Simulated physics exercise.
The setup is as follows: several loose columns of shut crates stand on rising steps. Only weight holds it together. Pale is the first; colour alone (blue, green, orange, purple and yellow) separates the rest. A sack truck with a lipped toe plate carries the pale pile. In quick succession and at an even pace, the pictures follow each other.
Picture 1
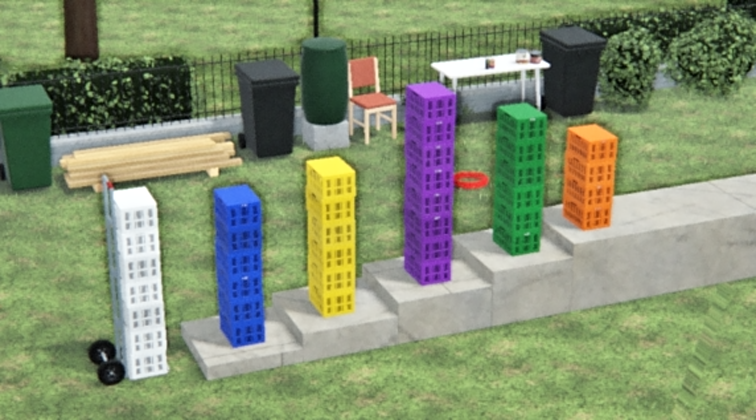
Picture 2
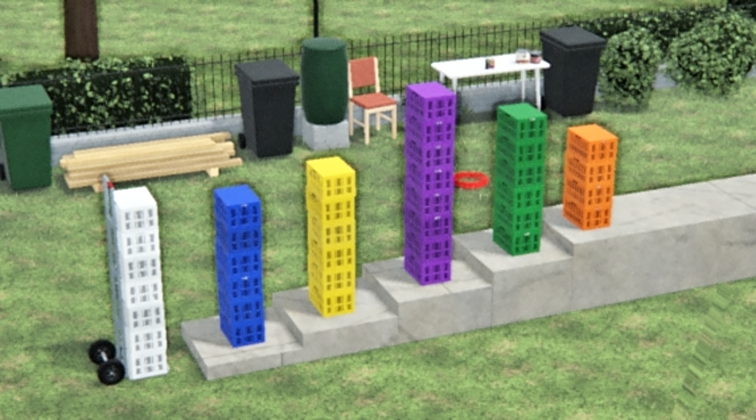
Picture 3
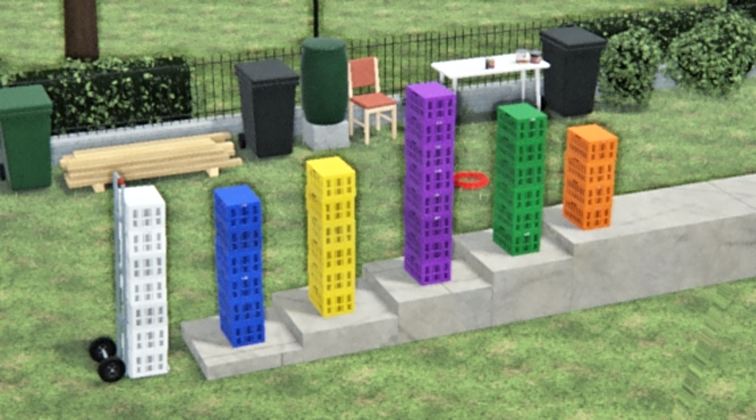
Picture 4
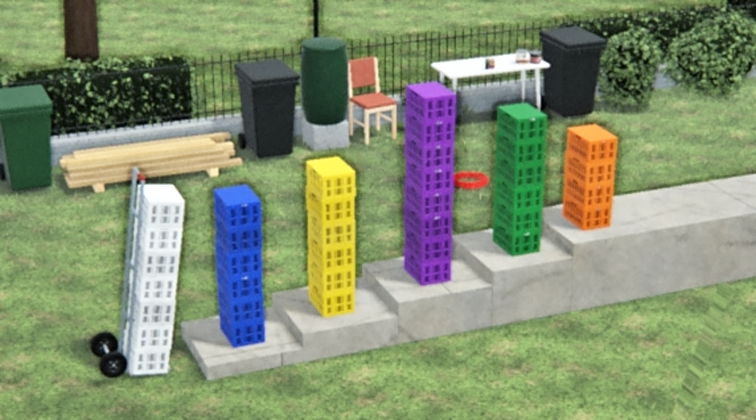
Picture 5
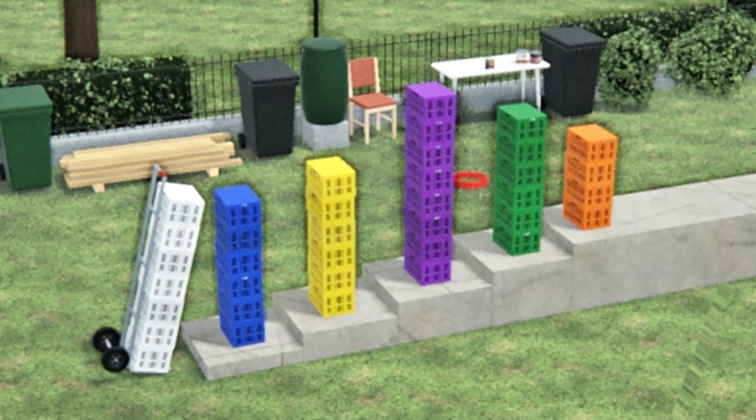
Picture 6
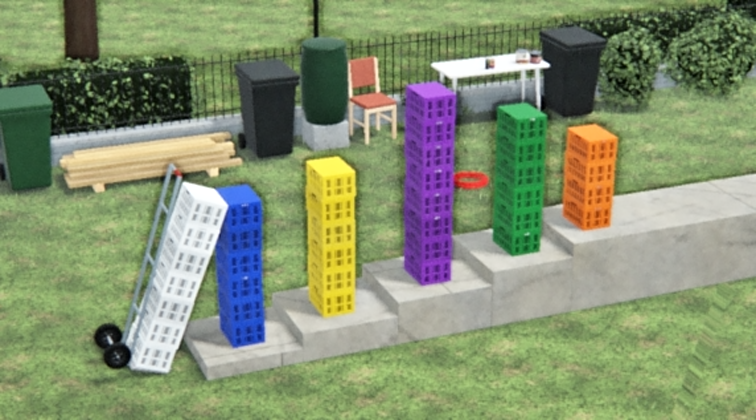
A hand truck carrying a stack of white crates tilts rightward toward the blue stack.
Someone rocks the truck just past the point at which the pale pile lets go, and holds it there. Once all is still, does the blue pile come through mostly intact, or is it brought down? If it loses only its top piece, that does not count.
It is brought down.
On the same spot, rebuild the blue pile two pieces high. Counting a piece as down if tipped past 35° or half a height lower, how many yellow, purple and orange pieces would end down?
The counts are yellow 0, purple 0, orange 0.
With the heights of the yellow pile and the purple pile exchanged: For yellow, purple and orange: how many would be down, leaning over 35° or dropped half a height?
Yellow 7, purple 4, orange 3.
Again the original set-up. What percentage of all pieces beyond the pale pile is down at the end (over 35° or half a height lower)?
Around 90 %.
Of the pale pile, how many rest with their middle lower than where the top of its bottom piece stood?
Count = 1.
Shortly afterwards, 7 of the pale pile down; none of the 6 blue crates down (0 of 30 in all colours); top blue crate tilted well over, half its height lower; top yellow crate a little from its place.
Next, 6 of the pale pile down; 5 of the 6 blue crates down (10 of 30 in all colours); top blue crate tilted steeply, some two heights lower; top yellow crate tilted a little, about its own height lower.
Some moments later, 6 of the pale pile down; 5 of the 6 blue crates down (26 of 30 in all colours); top blue crate tilted steeply, some two heights lower; top green crate tilted steeply, some two heights lower.
In the end, 6 of the pale pile down; 5 of the 6 blue crates down (27 of 30 in all colours); top blue crate tilted steeply, some two heights lower; top orange crate upside down. From the last view, middles, top blue crate near (378, 243).
